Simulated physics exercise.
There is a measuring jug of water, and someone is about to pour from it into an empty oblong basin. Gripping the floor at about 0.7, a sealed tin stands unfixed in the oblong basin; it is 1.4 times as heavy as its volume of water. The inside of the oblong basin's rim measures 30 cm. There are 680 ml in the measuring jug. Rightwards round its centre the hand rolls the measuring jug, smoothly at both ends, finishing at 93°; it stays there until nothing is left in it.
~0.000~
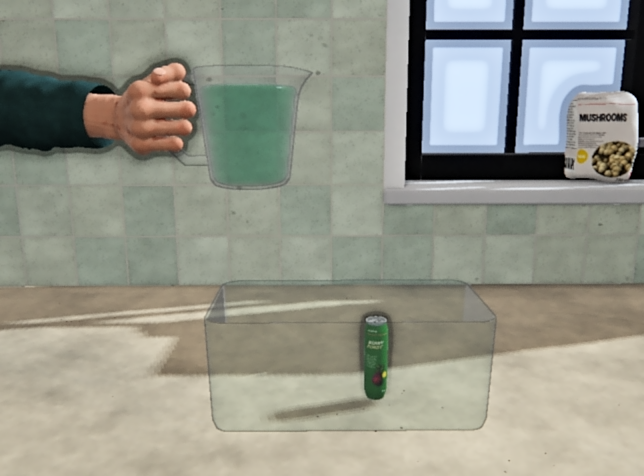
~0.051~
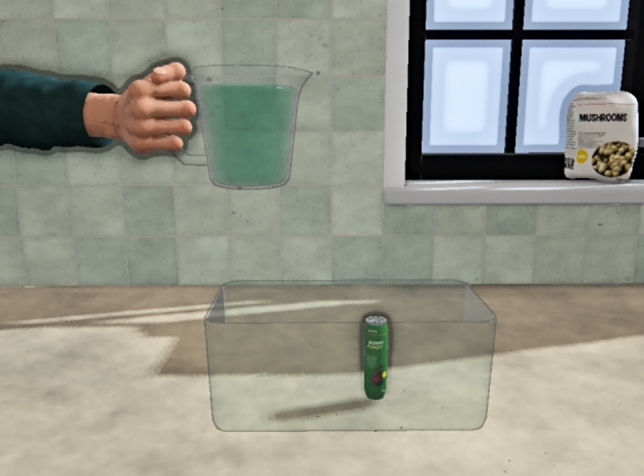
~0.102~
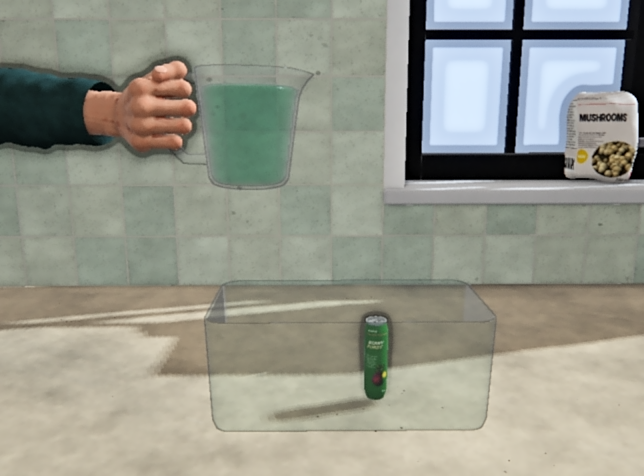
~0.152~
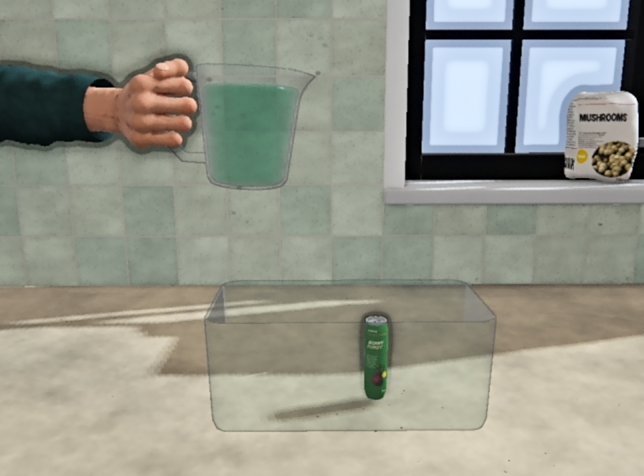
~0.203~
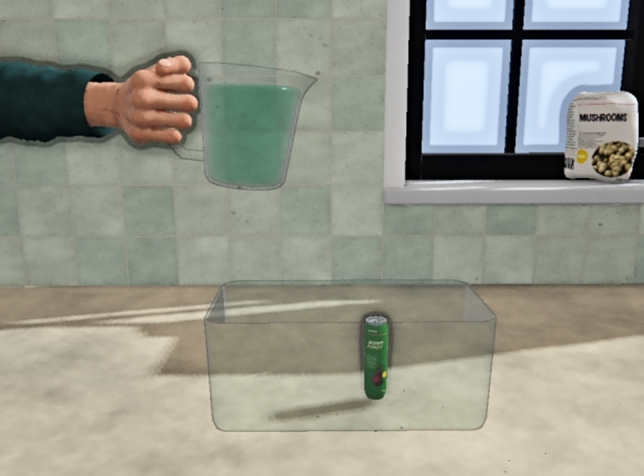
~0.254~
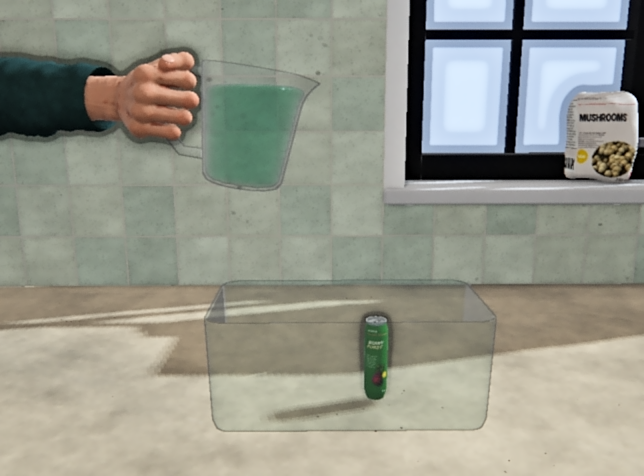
A hand slowly tilting a measuring jug of green-tinted liquid slightly to the right above a clear oblong basin holding a green tin.
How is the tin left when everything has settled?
It stays vertical.
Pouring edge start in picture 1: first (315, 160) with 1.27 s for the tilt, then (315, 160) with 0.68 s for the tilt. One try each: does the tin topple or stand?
Try 1: Tipped over; try 2: Tipped over.
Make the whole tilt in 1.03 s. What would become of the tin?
In that case the tin stays vertical.
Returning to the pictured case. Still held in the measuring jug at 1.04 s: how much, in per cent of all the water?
38 %.
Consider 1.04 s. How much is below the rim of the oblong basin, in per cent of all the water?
38 per cent, give or take a little.
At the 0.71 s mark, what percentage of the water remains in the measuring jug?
About 84 per cent.
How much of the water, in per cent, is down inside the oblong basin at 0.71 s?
2 %, give or take.
After 0.71 s the tilt is 55° and 84 per cent is still to pour; the tin stands where it began.
After 1.04 s the tilt is 86° and 38 per cent is still to pour; the tin stands where it began.
After 1.39 s the tilt is 93° and 6 per cent is still to pour; the tin stands where it began.
After 1.77 s the tilt is 93° and 1 per cent is still to pour; the tin stands where it began.
In the end the tin stands where it began.
